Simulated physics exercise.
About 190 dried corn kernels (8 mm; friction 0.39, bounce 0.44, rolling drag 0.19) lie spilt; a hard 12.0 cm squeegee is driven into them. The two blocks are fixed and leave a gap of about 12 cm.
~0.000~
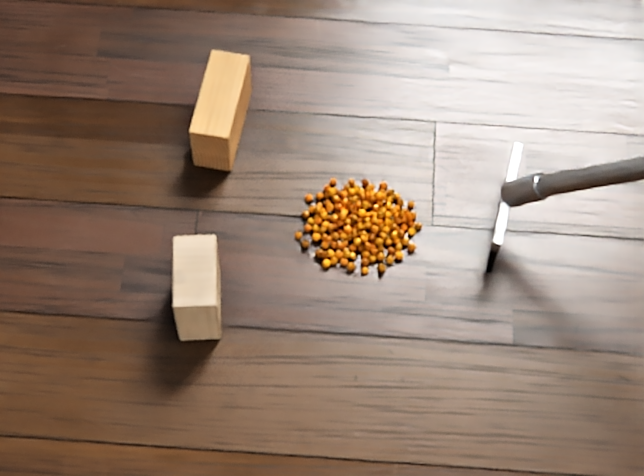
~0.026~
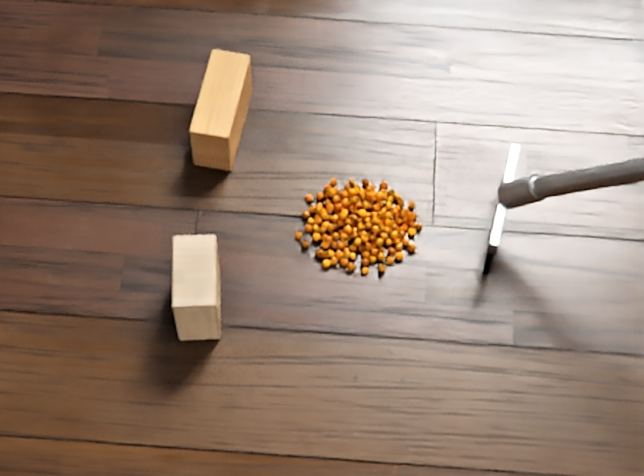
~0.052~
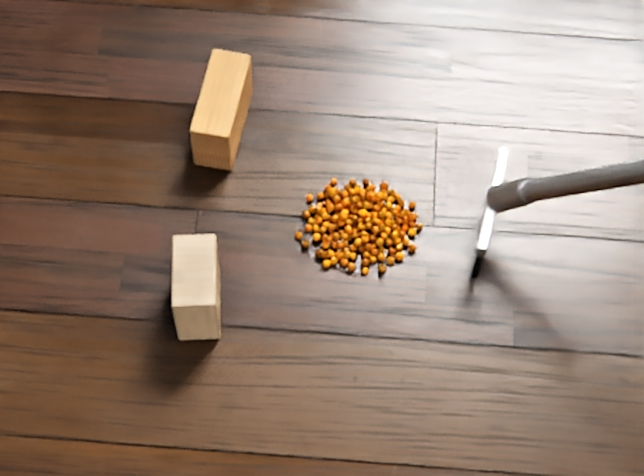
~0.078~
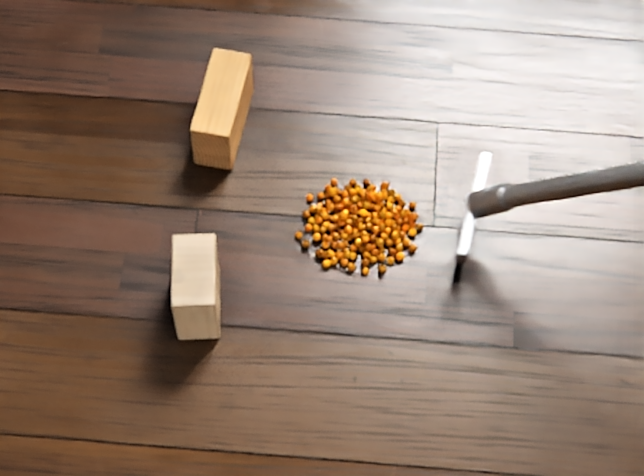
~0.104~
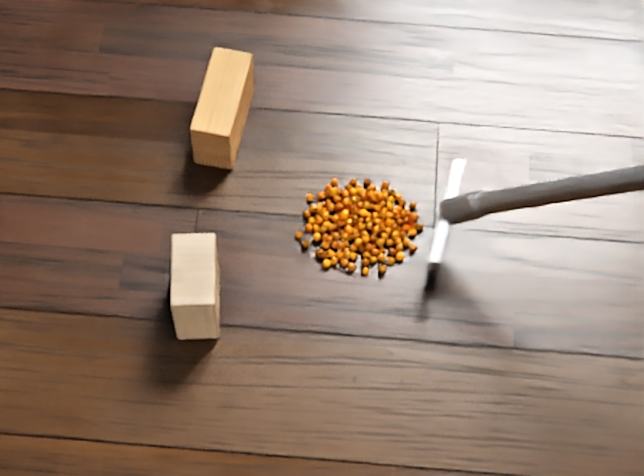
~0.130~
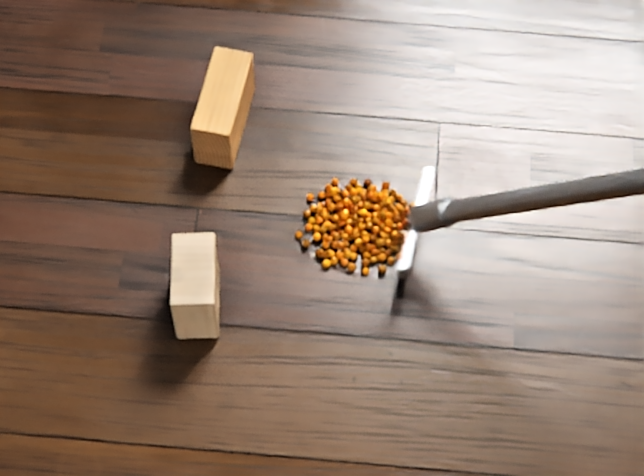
A squeegee on a grey handle slid leftward across a dark wooden floor, slowly at first and then faster, and pushed into the right edge of a corn kernel pile near two still wooden blocks.
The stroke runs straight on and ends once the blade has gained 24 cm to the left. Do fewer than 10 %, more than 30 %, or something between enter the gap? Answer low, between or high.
In or through the gap: High.
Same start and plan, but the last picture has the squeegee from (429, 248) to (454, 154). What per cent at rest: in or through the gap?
Through 50.
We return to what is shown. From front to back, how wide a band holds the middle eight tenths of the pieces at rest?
Roughly 20 cm.
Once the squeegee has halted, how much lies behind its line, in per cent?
About 10 per cent.
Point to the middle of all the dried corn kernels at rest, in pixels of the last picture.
At about (238, 208).
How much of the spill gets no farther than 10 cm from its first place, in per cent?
About 20 per cent.
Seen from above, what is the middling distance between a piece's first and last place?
Some 16 cm.
Then, at 0.26 s, squeegee 24 cm from its start, spill 19 cm wide; held up before the blocks 100 %.
Then, at 0.39 s, squeegee 25 cm from its start, spill 23 cm wide; in or through the gap 30 %, held up before the blocks 65 %.
Then, at 0.51 s, squeegee 25 cm from its start, spill 25 cm wide; in or through the gap 40 %, round the far block 5 %, held up before the blocks 55 %.
In the end, at 1.1 s, in or through the gap 40 %, round the near block 0 %, round the far block 5 %, held up before the blocks 55 %.
